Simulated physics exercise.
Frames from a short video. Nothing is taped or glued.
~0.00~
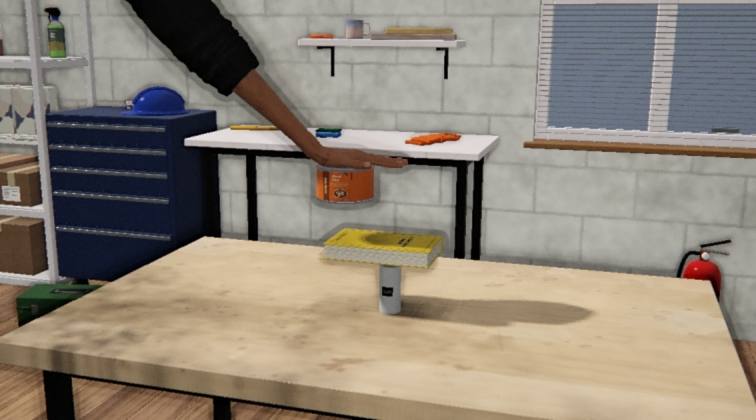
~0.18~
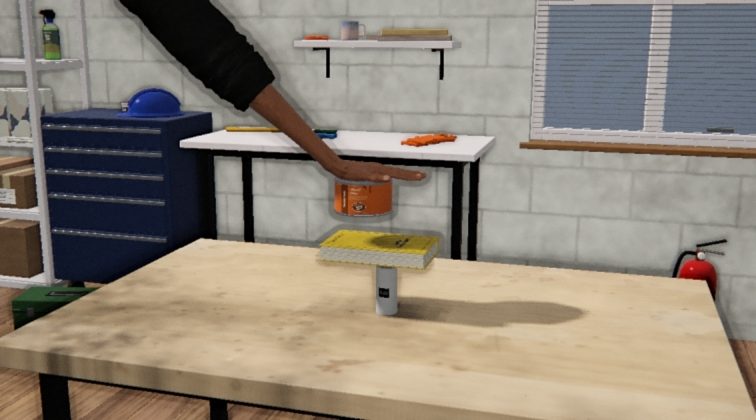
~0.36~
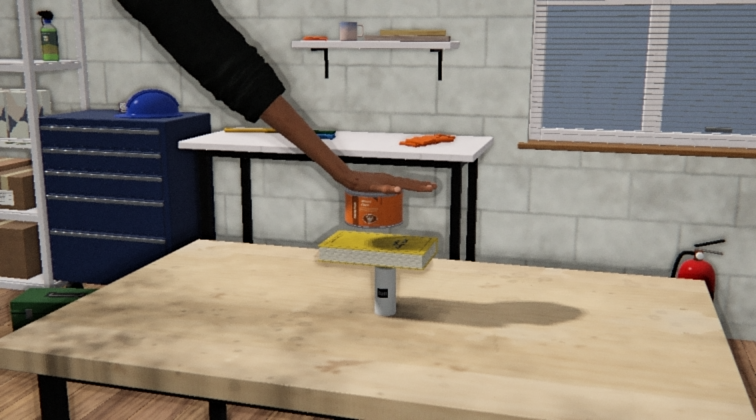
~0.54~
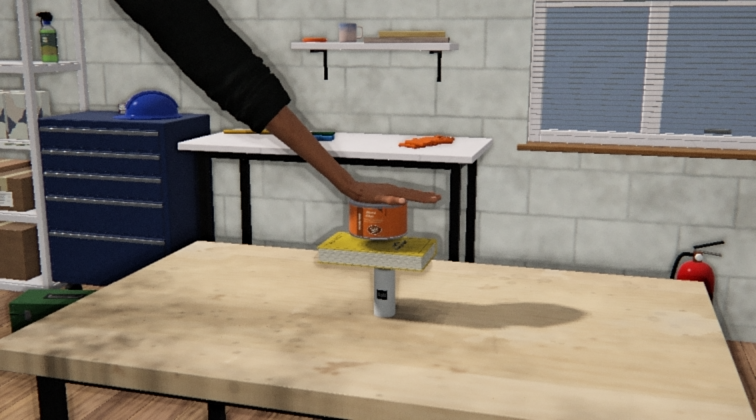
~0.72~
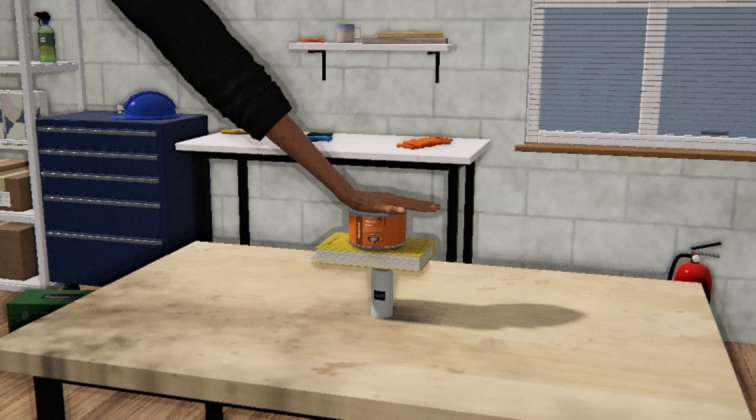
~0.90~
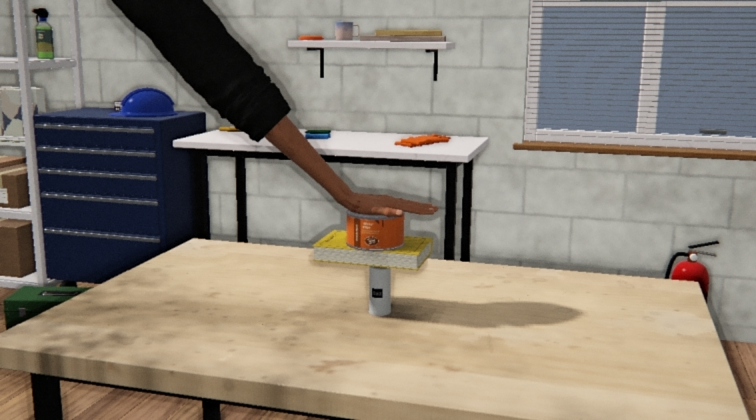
The clip opens on a hand holding an orange tub above a yellow book-like slab balanced on a small white container on a wooden table. The hand moves the tub slightly right and lowers it onto the slab, and ends with its palm resting over the tub.
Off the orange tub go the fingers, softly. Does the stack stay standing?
Yes, my guess is it stays in place.
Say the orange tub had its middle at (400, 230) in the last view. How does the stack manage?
Outcome: Stable.
By 1.10 s, all is still.
By 1.30 s, orange tub resting near (375, 228).
When it is over (2.0 s), all 3 as before. End places, in pixels of the last picture, orange tub near (375, 228). The stack keeps its balance.
